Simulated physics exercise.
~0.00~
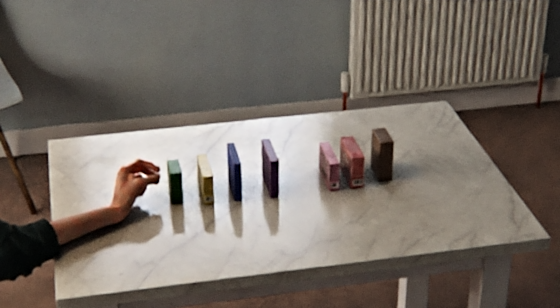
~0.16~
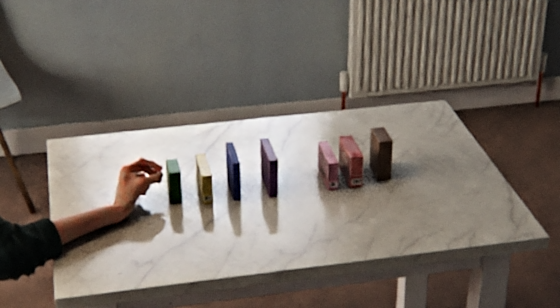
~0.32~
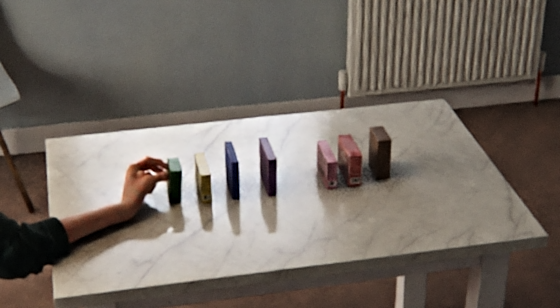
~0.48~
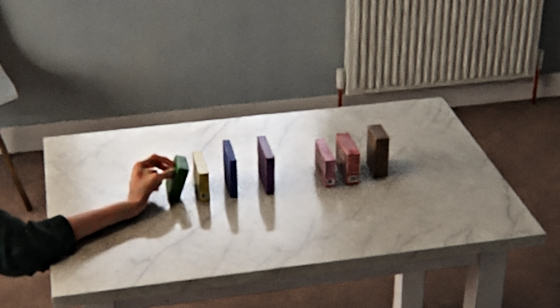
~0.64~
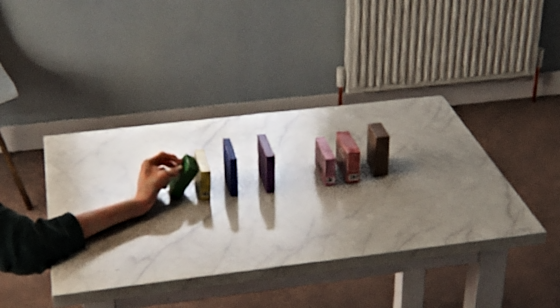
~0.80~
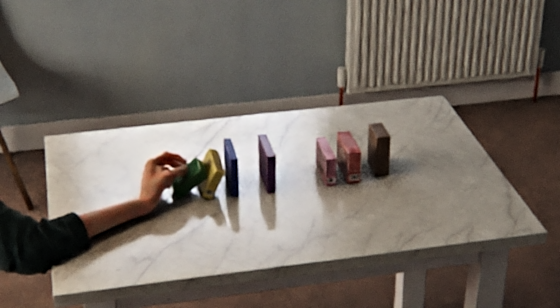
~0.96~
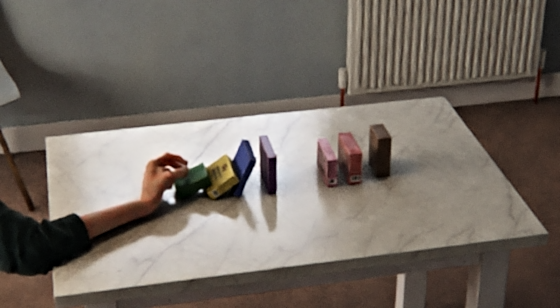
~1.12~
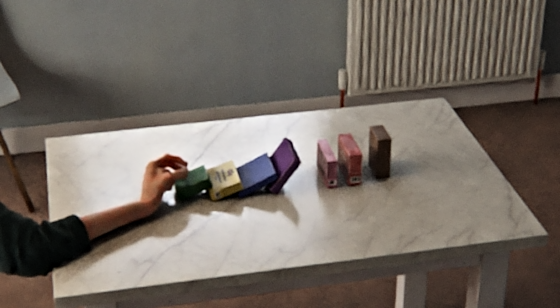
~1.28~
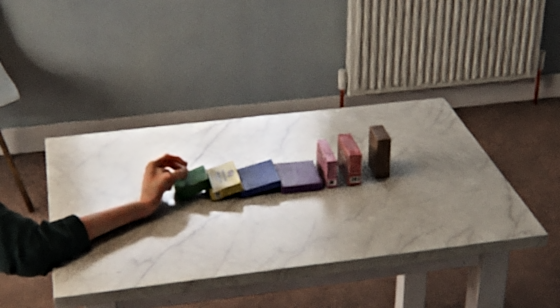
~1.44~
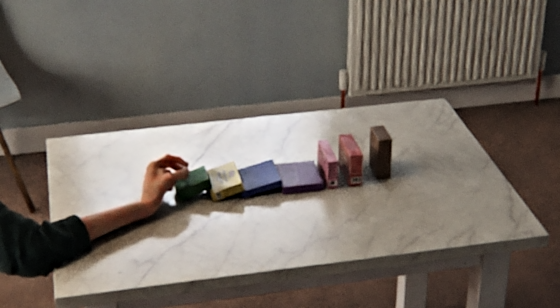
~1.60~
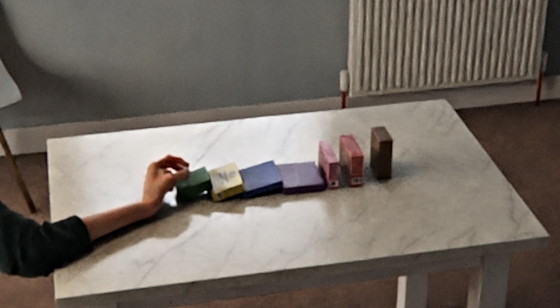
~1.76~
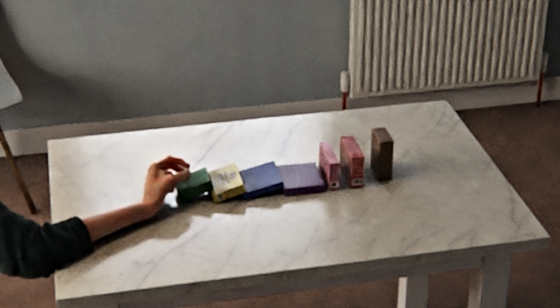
Hand tipping a green block rightward on a marble-topped table, toppling yellow, blue and purple ones, two pink-red and one brown staying upright.
